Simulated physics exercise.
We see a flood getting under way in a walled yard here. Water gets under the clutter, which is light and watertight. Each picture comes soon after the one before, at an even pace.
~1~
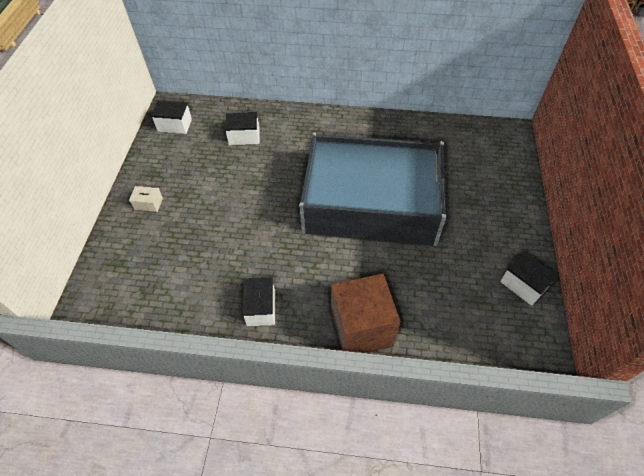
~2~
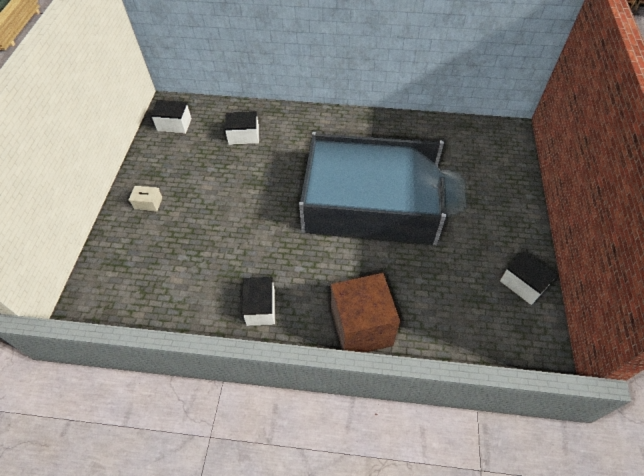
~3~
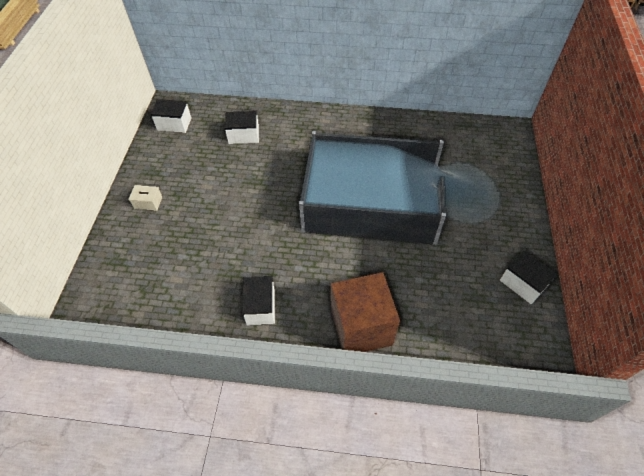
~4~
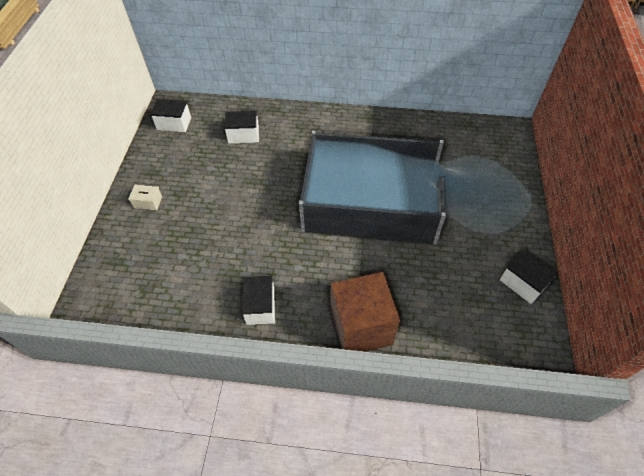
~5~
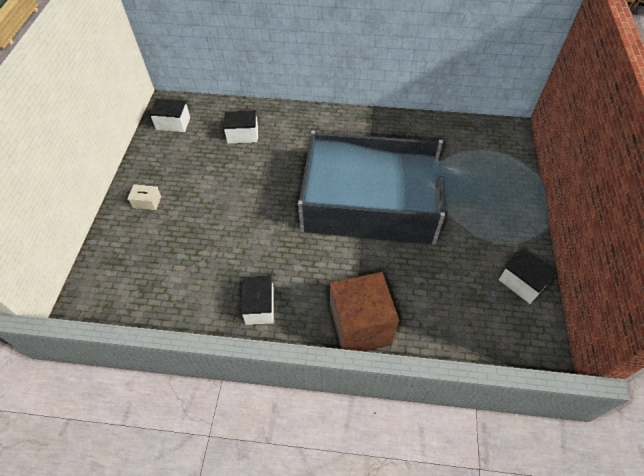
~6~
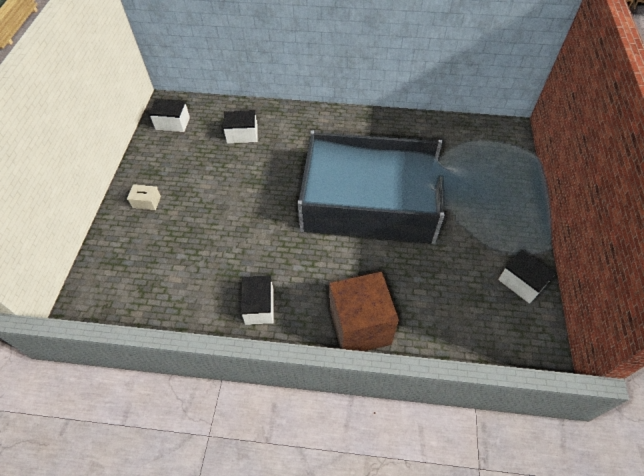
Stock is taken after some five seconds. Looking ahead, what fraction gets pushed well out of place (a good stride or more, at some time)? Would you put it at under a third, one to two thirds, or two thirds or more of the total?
Fewer than a third of the things get pushed well away.
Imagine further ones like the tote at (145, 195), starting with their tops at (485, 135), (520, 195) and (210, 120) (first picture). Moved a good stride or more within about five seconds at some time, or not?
The first travels far, the second travels far, the third sits tight.
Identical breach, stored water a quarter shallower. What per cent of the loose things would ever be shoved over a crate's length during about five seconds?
Roughly 0 per cent of them.
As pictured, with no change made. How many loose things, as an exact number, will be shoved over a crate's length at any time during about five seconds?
My count comes to 1.
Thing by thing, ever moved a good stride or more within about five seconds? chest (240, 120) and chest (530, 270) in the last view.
Never got far, then went a long way.
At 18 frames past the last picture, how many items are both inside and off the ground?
Tally: 0.
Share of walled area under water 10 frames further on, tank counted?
Roughly 25 %.
A moment on, 0 of 5 are well off their spots; 0 afloat.
Next, 0 of 5 are well off their spots; 0 afloat.
Later, 1 of 5 are well off their spots; 0 afloat.
In the end, 1 of 5 are well off their spots, and 1 have been at some point; 0 afloat.
